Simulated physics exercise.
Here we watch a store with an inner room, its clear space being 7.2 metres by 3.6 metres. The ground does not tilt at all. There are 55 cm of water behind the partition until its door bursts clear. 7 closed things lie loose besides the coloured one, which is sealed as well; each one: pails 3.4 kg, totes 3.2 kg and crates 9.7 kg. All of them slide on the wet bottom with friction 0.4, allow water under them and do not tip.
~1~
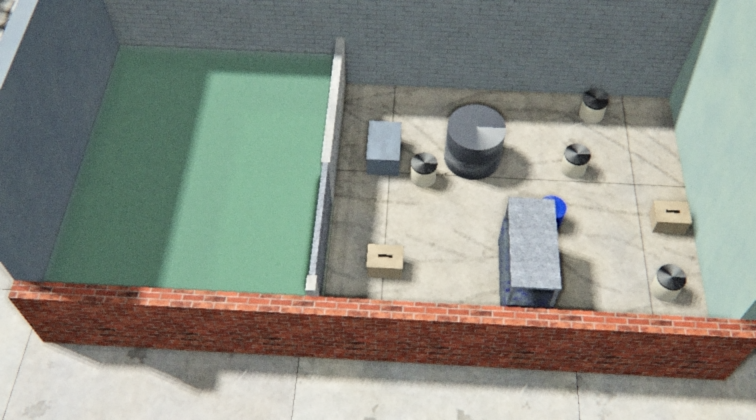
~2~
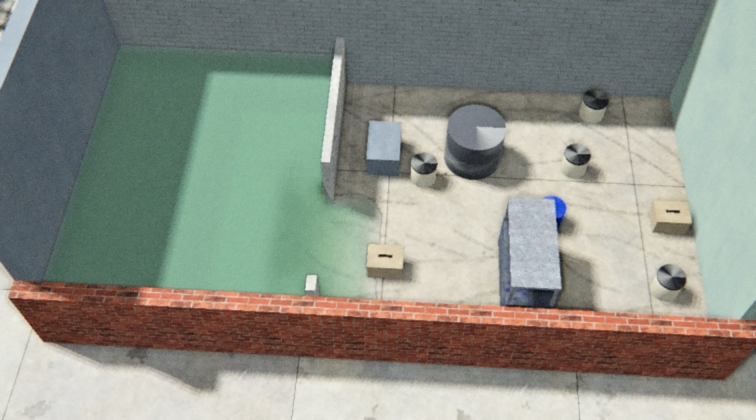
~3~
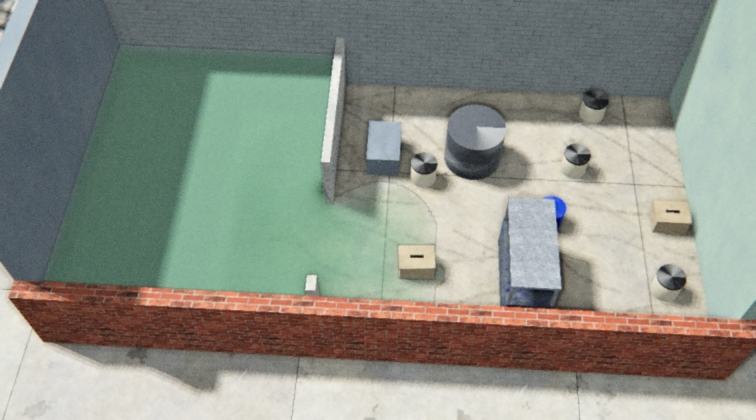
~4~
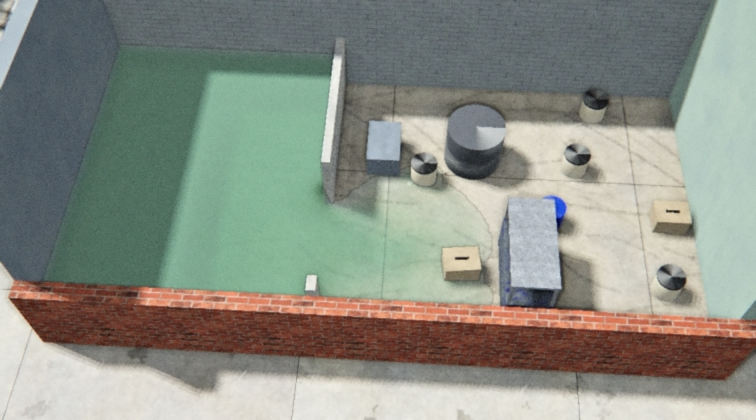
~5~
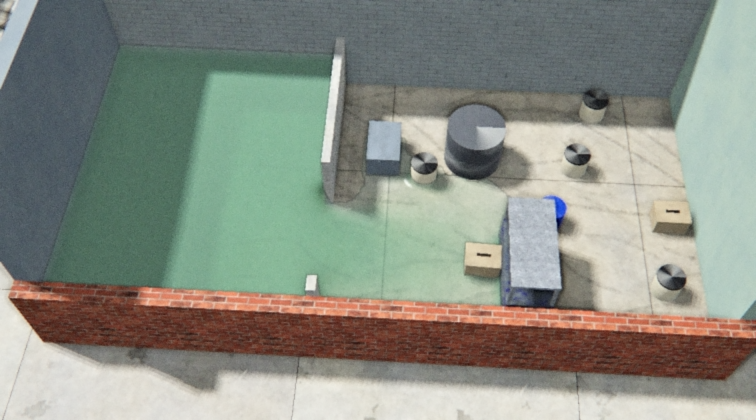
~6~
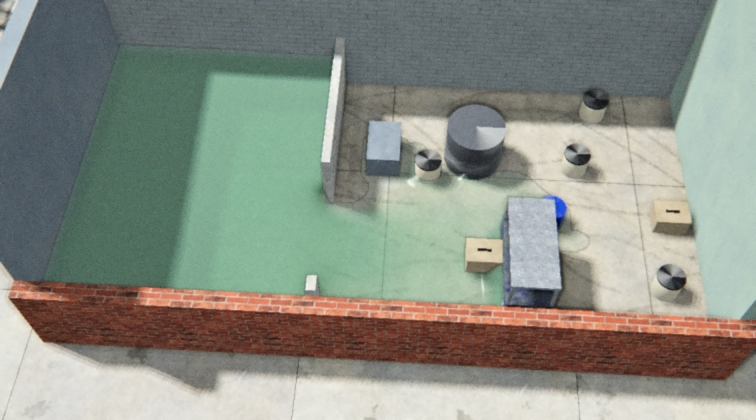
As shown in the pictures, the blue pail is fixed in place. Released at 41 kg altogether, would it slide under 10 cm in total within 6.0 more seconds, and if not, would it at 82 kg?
Yes, at 41 kg.
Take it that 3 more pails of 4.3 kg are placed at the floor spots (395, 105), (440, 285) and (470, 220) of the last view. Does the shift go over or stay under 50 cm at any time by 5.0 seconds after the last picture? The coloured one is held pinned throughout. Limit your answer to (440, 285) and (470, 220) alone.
Respectively beyond that and beyond that.
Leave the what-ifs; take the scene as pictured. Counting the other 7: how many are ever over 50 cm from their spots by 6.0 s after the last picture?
All told, that gives 7.
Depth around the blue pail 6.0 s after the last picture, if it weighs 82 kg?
About 17 cm.
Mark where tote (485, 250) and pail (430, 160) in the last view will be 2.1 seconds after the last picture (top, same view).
Somewhere about (637, 109) and (420, 99).
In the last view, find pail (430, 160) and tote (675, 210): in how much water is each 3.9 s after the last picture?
Roughly 25 and 21 cm.
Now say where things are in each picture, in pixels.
The first picture shows the blue pail at (553, 207) rests on the ground; water covers 10.4 m2; 0 of 8 have shifted.
The second picture shows the blue pail at (553, 207), on the bottom; 11.4 m2 under water; 0 of 8 have shifted.
The third picture shows the blue pail at (553, 207) rests on the ground; water covers 12.6 m2; 1 of 8 have shifted.
The fourth picture shows the blue pail at (553, 207) rests on the ground; 13.9 m2 under water; 1 of 8 have shifted.
The fifth picture shows the blue pail at (553, 207) rests on the ground; water covers 14.9 m2; 1 of 8 have shifted.
The sixth picture shows the blue pail at (553, 207) rests on the ground; water covers 15.4 m2; 2 of 8 have shifted.
Then, 0.4 s after the last picture the blue pail would be 0 cm from its start with 41 kg and 0 cm from its start with 82 kg; 9 cm of water round it then.
Then, 2.1 s after the last picture the blue pail would be 0 cm from its start with 41 kg and 0 cm from its start with 82 kg; 5 cm of water round it then.
Then, 3.9 s after the last picture the blue pail would be 0 cm from its start with 41 kg and 0 cm from its start with 82 kg; 10 cm of water round it then.
Then, 6.0 s after the last picture the blue pail would be 0 cm from its start with 41 kg and 0 cm from its start with 82 kg; 17 cm of water round it then.
